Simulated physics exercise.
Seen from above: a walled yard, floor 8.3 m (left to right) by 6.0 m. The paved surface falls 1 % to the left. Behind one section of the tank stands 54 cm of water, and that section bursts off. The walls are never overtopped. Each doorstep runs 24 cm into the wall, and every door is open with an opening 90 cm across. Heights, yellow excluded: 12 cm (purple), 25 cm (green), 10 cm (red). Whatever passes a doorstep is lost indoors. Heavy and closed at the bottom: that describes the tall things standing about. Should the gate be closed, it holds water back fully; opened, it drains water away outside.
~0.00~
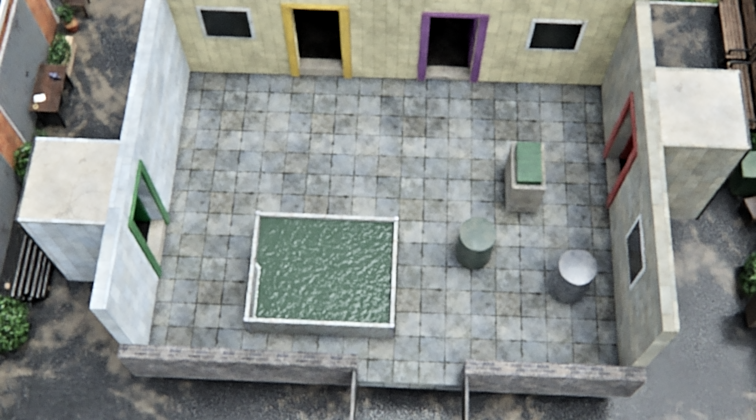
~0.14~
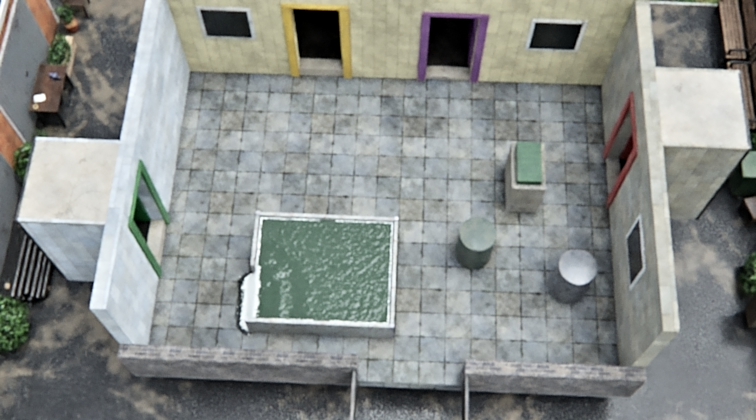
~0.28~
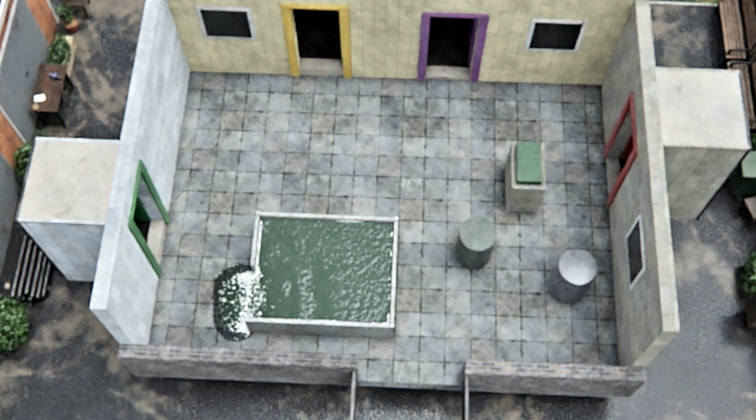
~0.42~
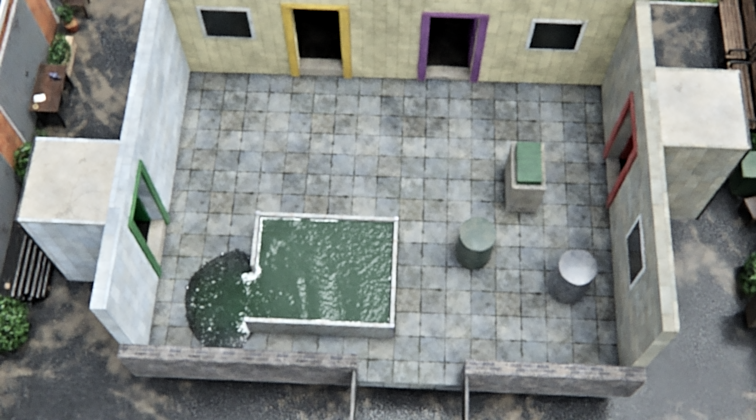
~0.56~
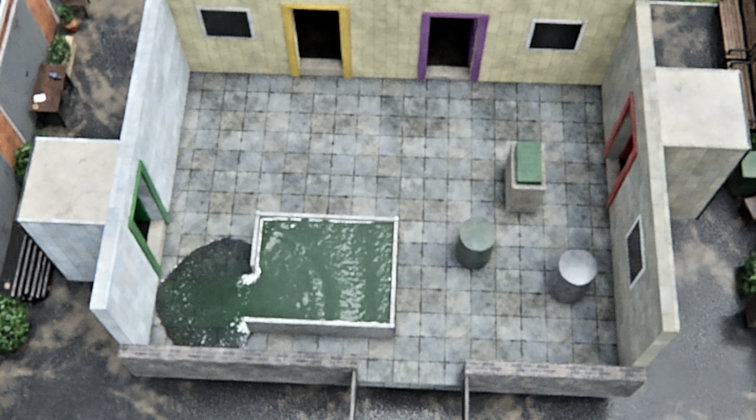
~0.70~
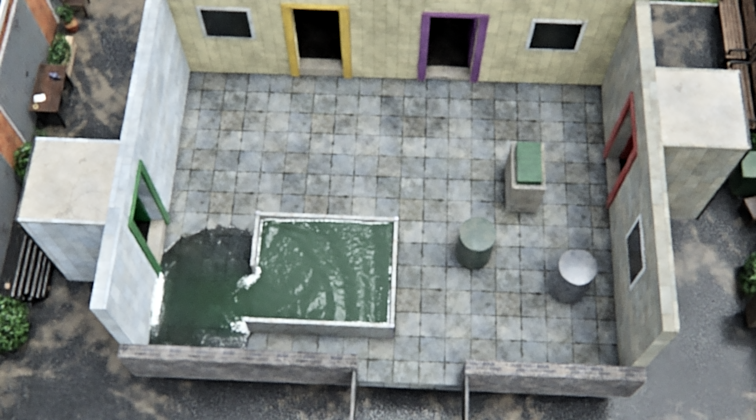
Green water bursting from the left side of a low tank and spreading across paving to the yard's left wall.
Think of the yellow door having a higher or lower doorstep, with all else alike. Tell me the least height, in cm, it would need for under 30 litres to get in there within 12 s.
You would need roughly 6 cm.
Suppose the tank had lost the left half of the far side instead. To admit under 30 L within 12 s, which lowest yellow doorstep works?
I'd say close to 17 cm.
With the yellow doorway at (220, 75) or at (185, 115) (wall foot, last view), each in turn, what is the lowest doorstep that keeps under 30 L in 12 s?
In turn: Roughly 14.0 cm, roughly 9.5 cm.
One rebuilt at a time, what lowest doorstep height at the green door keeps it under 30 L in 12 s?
Green: Roughly 18 cm.
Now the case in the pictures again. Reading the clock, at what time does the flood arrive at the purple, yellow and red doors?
The purple door at 5.0 seconds, the yellow door at 4.0 seconds, the red door at 9.0 seconds.
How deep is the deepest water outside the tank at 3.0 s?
About 32 cm.
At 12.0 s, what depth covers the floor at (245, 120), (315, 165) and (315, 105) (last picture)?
Some 8, 4 and 6 cm.
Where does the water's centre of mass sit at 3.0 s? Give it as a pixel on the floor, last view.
Approximately (265, 276).
After 1.4 s water covers 10 % of the floor, deepest (46 cm) near (147, 358); it has not reached the yellow door.
After 3.0 s water covers 25 % of the floor, deepest (32 cm) near (147, 358); it has not reached the yellow door.
After 12.0 s water covers 95 % of the floor, deepest (10 cm) near (147, 358); 6 cm at the yellow door, 0 litres in over its 24 cm doorstep.
At the yellow door as built, the water arrived by 4.0 s and peaked near 11 cm at 4.6 s.
Run again over the same 12 s with other heights there, 42 litres in over 5 cm, 17 litres over 7 cm. The limit of 30 litres is kept from about 6 cm up.
